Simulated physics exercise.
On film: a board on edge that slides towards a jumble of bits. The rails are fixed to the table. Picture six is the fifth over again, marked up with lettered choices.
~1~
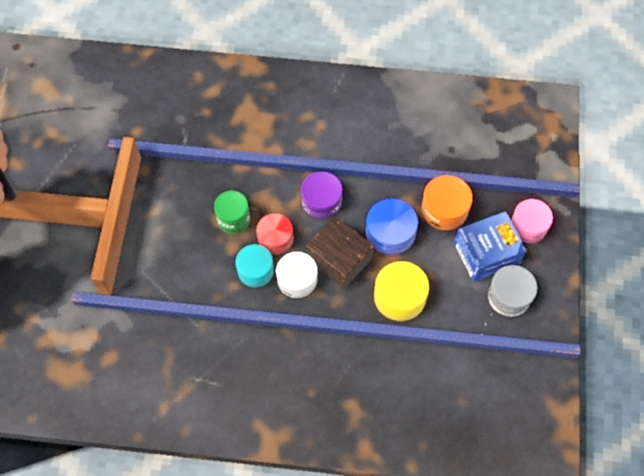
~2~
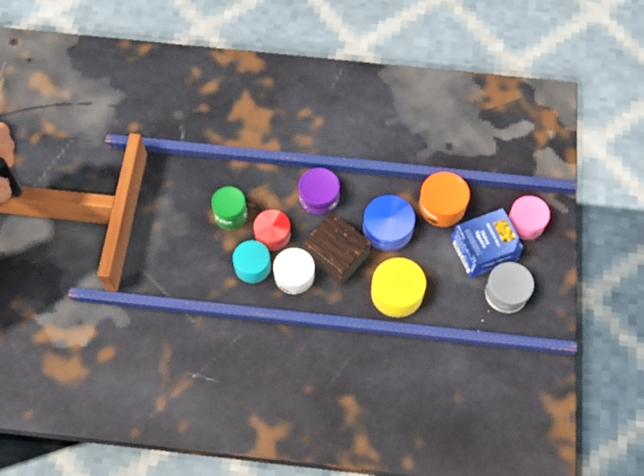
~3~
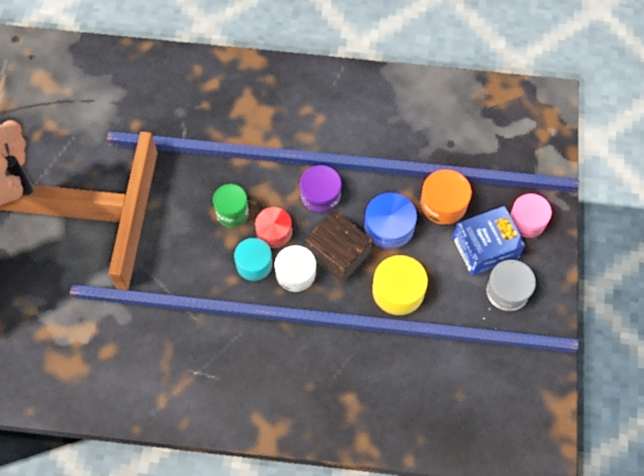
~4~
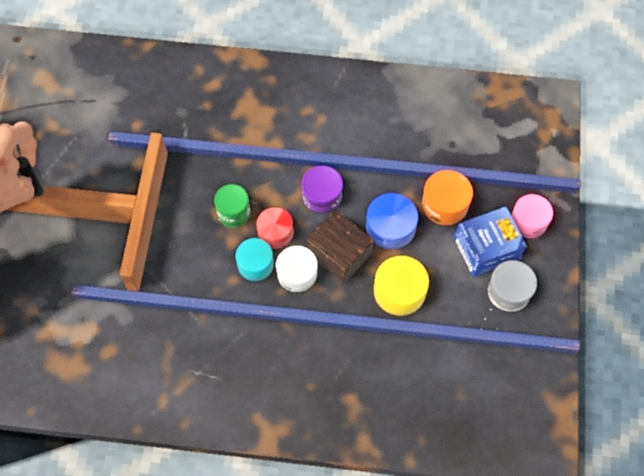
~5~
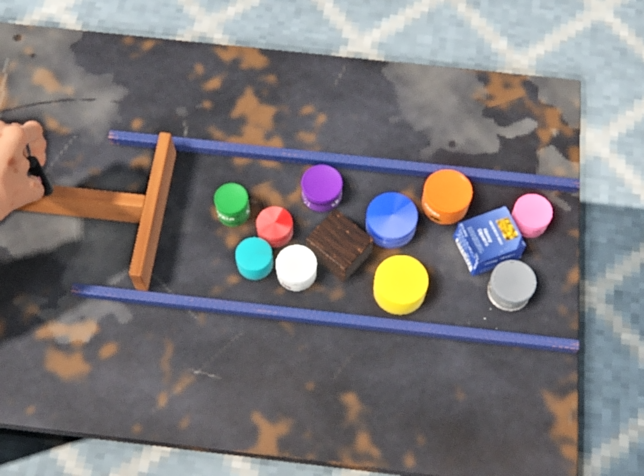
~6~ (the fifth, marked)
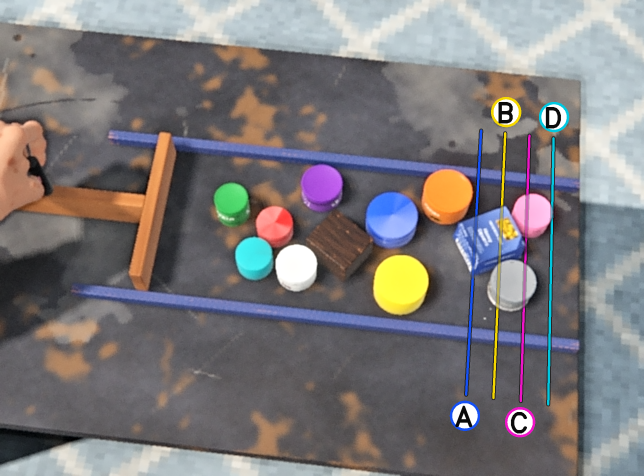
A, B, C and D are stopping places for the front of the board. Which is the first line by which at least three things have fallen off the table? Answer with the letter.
A is the first line that does it.
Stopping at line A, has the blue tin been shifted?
Yes.
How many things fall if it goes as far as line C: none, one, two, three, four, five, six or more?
Six or more.
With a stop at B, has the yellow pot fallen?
Yes.
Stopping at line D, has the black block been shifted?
Yes.
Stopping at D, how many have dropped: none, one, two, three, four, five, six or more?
Six or more.
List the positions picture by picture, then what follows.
The first frame shows orange tub (446, 203); white jar (297, 275); yellow pot (401, 291).
The second frame shows board (120, 202); green jar (230, 209).
The third frame shows board (130, 201); blue tin (390, 221).
The fourth frame shows board (142, 202); turquoise tin (255, 260).
The fifth frame shows board (151, 201); pink tub (531, 216); black block (339, 245); red tin (275, 227).
On the marked copy, A at (474, 254); B at (500, 257); C at (525, 260); D at (551, 263).
With A. Early on, board (266, 214); white jar (320, 283); turquoise tin (285, 267).
Further on, board (382, 227); grey tin (526, 285); blue packet (500, 242).
At the end, board (475, 237); grey tin over the edge; pink tub over the edge; three fallen.
As for the rest, B drops five, but is farther than needed; C drops seven, but is farther than needed; D drops eight, but is farther than needed.
